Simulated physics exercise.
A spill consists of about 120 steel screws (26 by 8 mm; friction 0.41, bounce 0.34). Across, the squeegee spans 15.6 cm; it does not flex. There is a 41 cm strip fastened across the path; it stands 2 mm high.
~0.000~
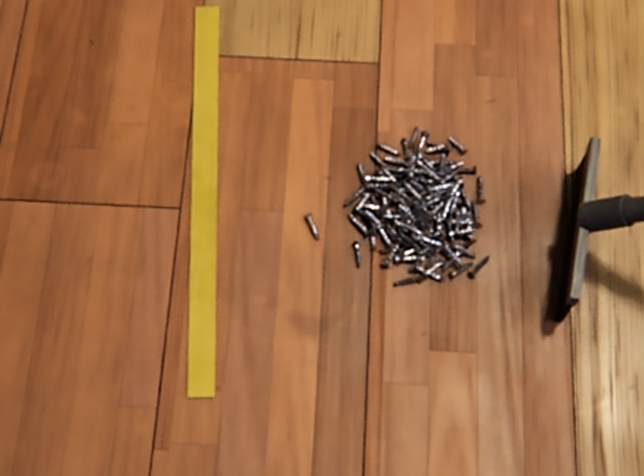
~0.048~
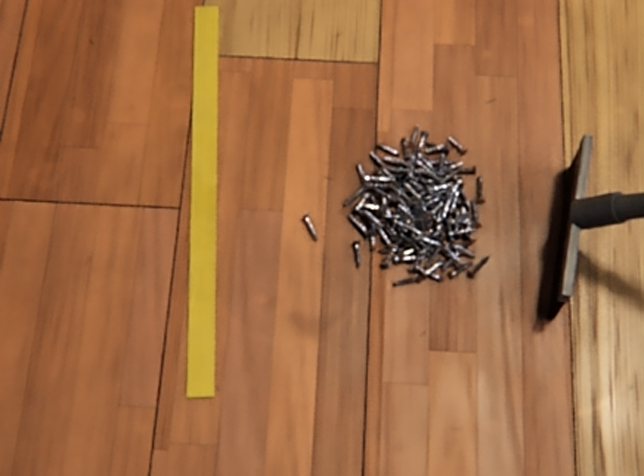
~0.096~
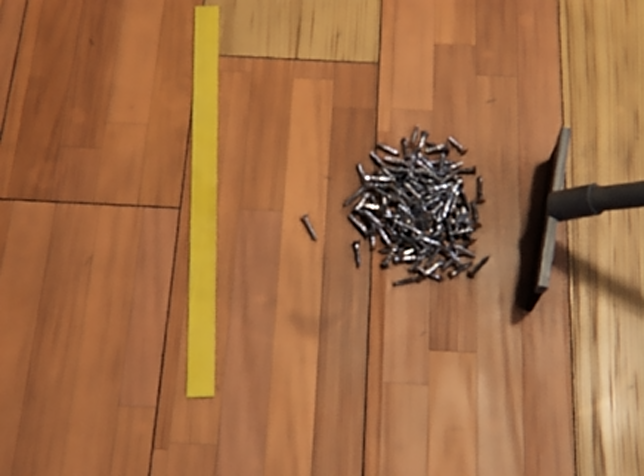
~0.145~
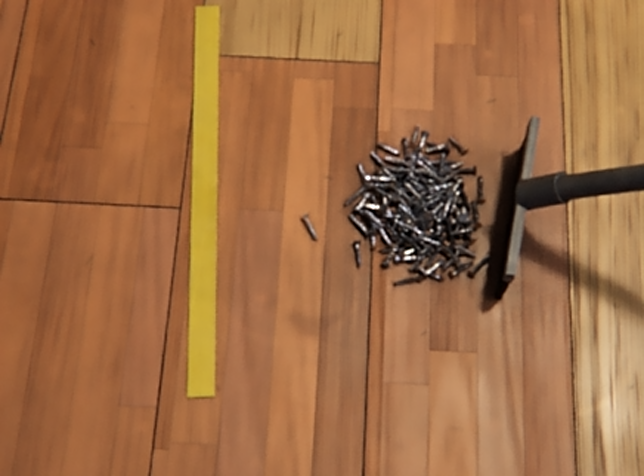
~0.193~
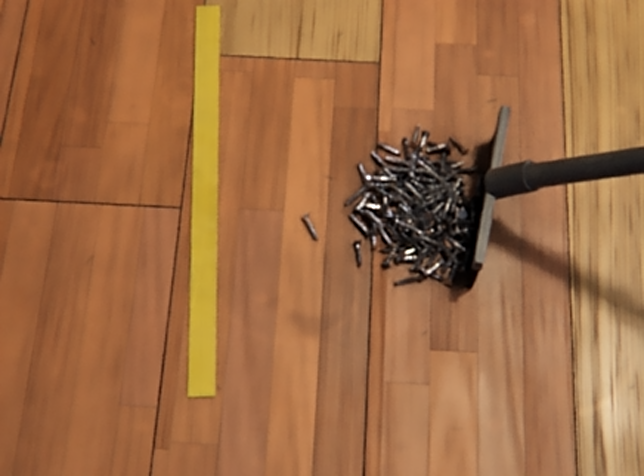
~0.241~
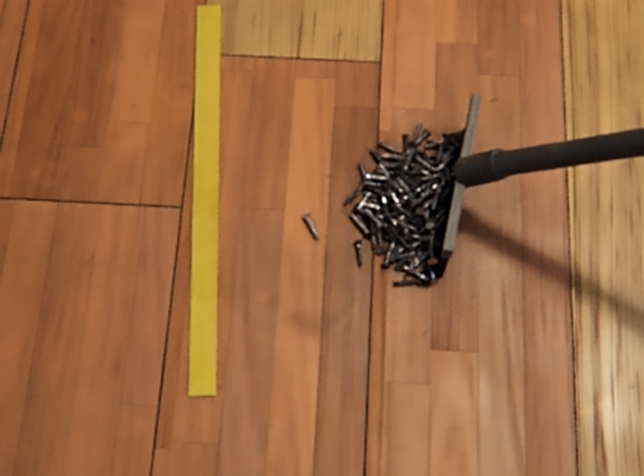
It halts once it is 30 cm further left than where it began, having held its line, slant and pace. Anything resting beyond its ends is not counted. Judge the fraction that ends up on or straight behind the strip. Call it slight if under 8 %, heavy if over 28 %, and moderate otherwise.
Heavy.
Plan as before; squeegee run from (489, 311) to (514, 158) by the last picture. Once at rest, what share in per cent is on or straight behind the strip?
I'd say it's beyond 15.
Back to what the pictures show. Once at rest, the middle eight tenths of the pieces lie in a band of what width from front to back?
Estimated width: Near 20 cm.
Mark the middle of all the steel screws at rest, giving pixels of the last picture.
Near (223, 139).
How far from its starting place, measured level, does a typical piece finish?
Close to 22 cm, measured level.
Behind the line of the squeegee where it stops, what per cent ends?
It comes to about 15 per cent.
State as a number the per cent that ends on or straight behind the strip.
Roughly 35 per cent of the spill.
After 0.45 s, squeegee 24 cm from its start, spill 17 cm wide; elsewhere 100 %.
After 0.65 s, squeegee 32 cm from its start, spill 23 cm wide; on or straight behind the strip 30 %, elsewhere 70 %.
After 0.83 s, squeegee 32 cm from its start, spill 24 cm wide; on or straight behind the strip 35 %, elsewhere 65 %.
At rest (1.6 s), on or straight behind the strip 35 %, elsewhere 65 %.
